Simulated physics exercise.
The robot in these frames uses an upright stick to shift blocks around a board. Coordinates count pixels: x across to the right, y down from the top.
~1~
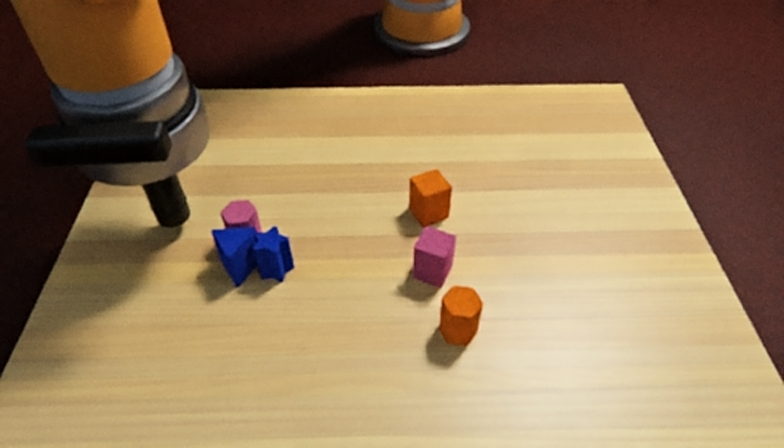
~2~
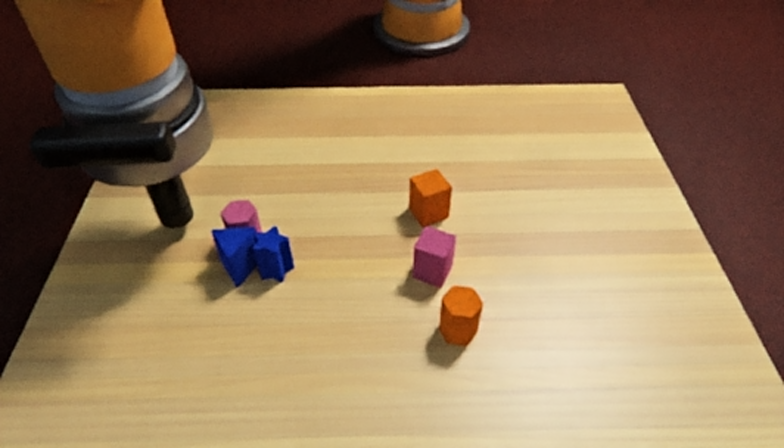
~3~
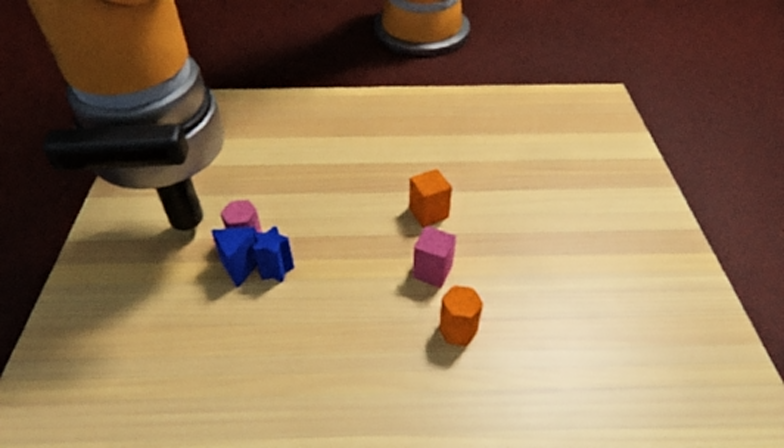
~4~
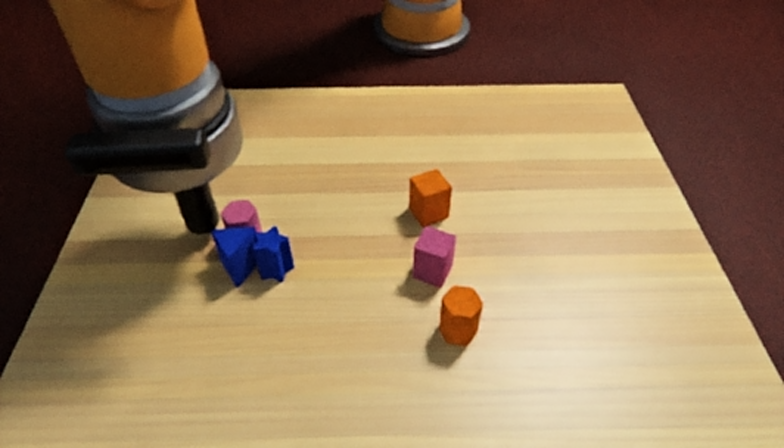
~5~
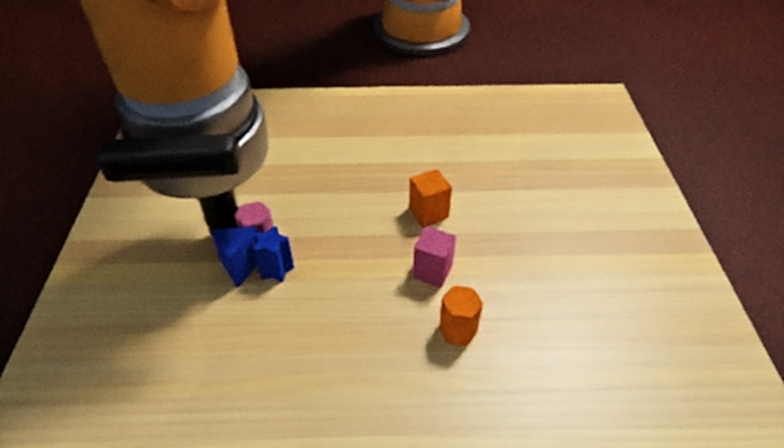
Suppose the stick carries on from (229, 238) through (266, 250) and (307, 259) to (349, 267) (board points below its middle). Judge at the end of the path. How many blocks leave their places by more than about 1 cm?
My count: 2.
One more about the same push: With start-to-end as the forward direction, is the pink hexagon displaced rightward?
No.
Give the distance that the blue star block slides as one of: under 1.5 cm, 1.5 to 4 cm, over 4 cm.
Displacement: 1.5 to 4 cm.
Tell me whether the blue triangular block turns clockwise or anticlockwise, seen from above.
Short answer: Clockwise.
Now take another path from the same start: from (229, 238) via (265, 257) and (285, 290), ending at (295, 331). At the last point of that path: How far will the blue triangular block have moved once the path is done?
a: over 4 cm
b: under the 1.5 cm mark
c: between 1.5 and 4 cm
My answer is option c.
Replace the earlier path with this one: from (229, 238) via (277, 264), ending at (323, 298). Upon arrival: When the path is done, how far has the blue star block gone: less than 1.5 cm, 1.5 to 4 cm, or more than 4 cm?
It's set to move over 4 cm.
The first path, step by step. One third of the way, stick at (265, 240); blue triangular block at (235, 241), turned 20° clockwise; pink hexagon at (295, 219), turned 25° anticlockwise; blue star block at (277, 241), turned 45° clockwise.
Two thirds of the way, stick at (307, 249); blue triangular block at (235, 241), turned 20° clockwise; pink hexagon at (338, 222), turned 40° anticlockwise; blue star block at (293, 253), turned 110° clockwise.
At the end, stick at (348, 257); blue triangular block at (235, 241), turned 20° clockwise; pink hexagon at (374, 220), turned 65° anticlockwise; blue star block at (296, 253), turned 125° clockwise; pink four-sided block unmoved.
